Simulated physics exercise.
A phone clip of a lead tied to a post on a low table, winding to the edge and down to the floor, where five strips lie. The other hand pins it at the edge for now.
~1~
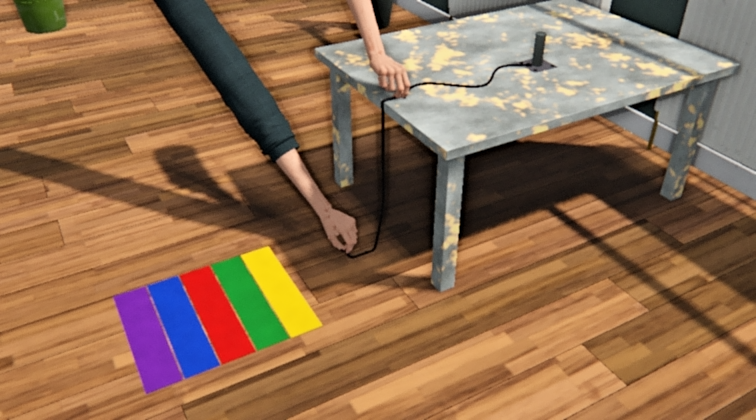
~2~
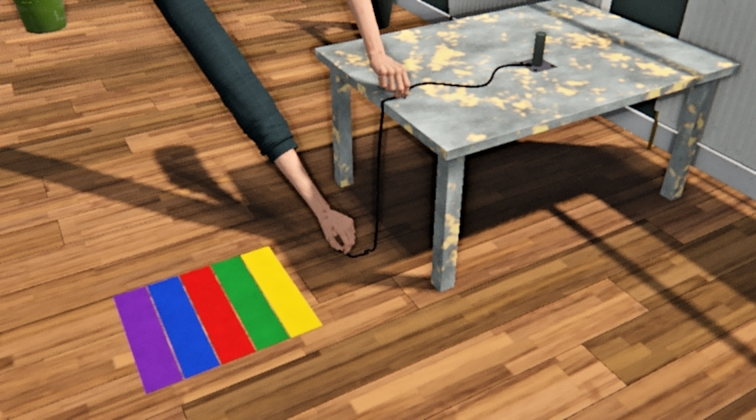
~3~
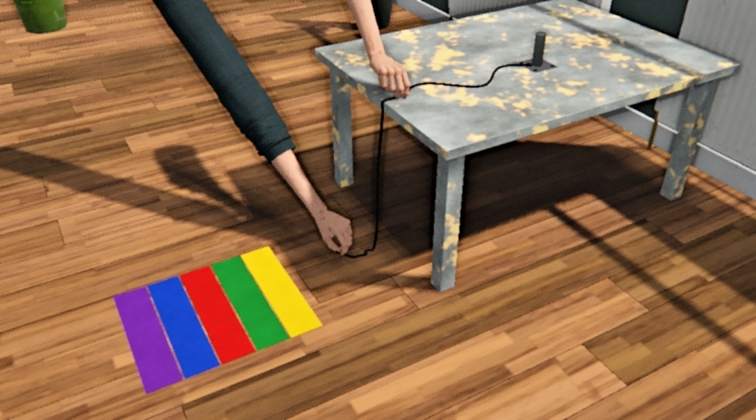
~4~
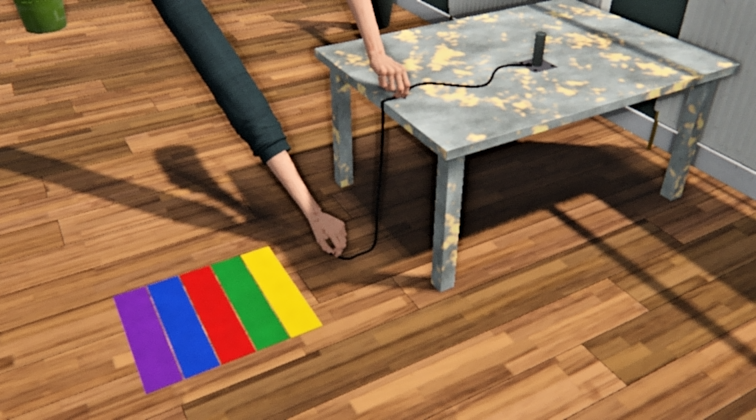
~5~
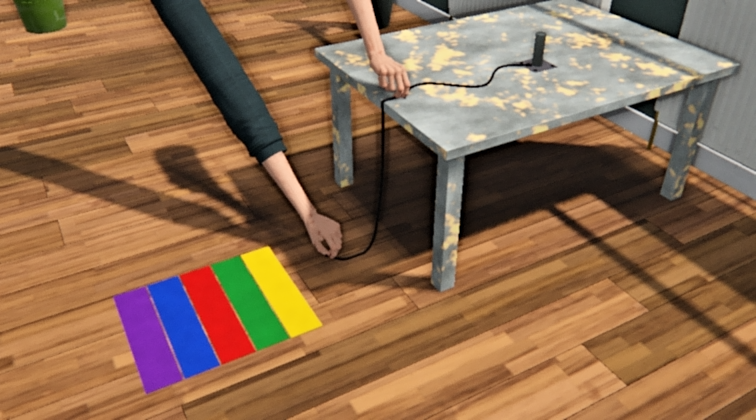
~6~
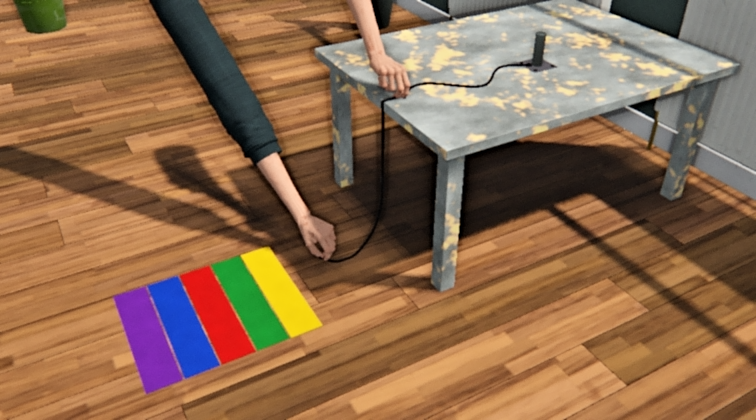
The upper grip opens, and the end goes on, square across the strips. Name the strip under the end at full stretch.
It gets as far as the red strip.
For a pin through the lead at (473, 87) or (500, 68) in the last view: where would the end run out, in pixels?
Try by try, around (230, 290) and (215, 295).
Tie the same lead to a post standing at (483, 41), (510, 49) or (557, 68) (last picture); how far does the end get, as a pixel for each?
In that order: (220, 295), (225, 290) and (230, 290).
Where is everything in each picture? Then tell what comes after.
The first frame shows end (346, 250); yellow (297, 315); green (264, 327); red (230, 340); blue (195, 353); purple (158, 367).
The second frame shows end (344, 251); lead through (503, 67) (471, 87) (410, 89) (381, 129) (378, 186) (376, 240).
The third frame shows end (341, 252).
The fourth frame shows end (335, 254); lead through (503, 67) (471, 87) (410, 89) (383, 128) (379, 186) (376, 240).
The fifth frame shows end (330, 255).
The sixth frame shows end (324, 258); lead through (503, 67) (471, 87) (410, 89) (383, 128) (383, 185) (366, 241).
Soon after, end near (260, 280); over yellow.
Then, end near (229, 290); over green.
At full stretch, end near (211, 296); over red. The red one.
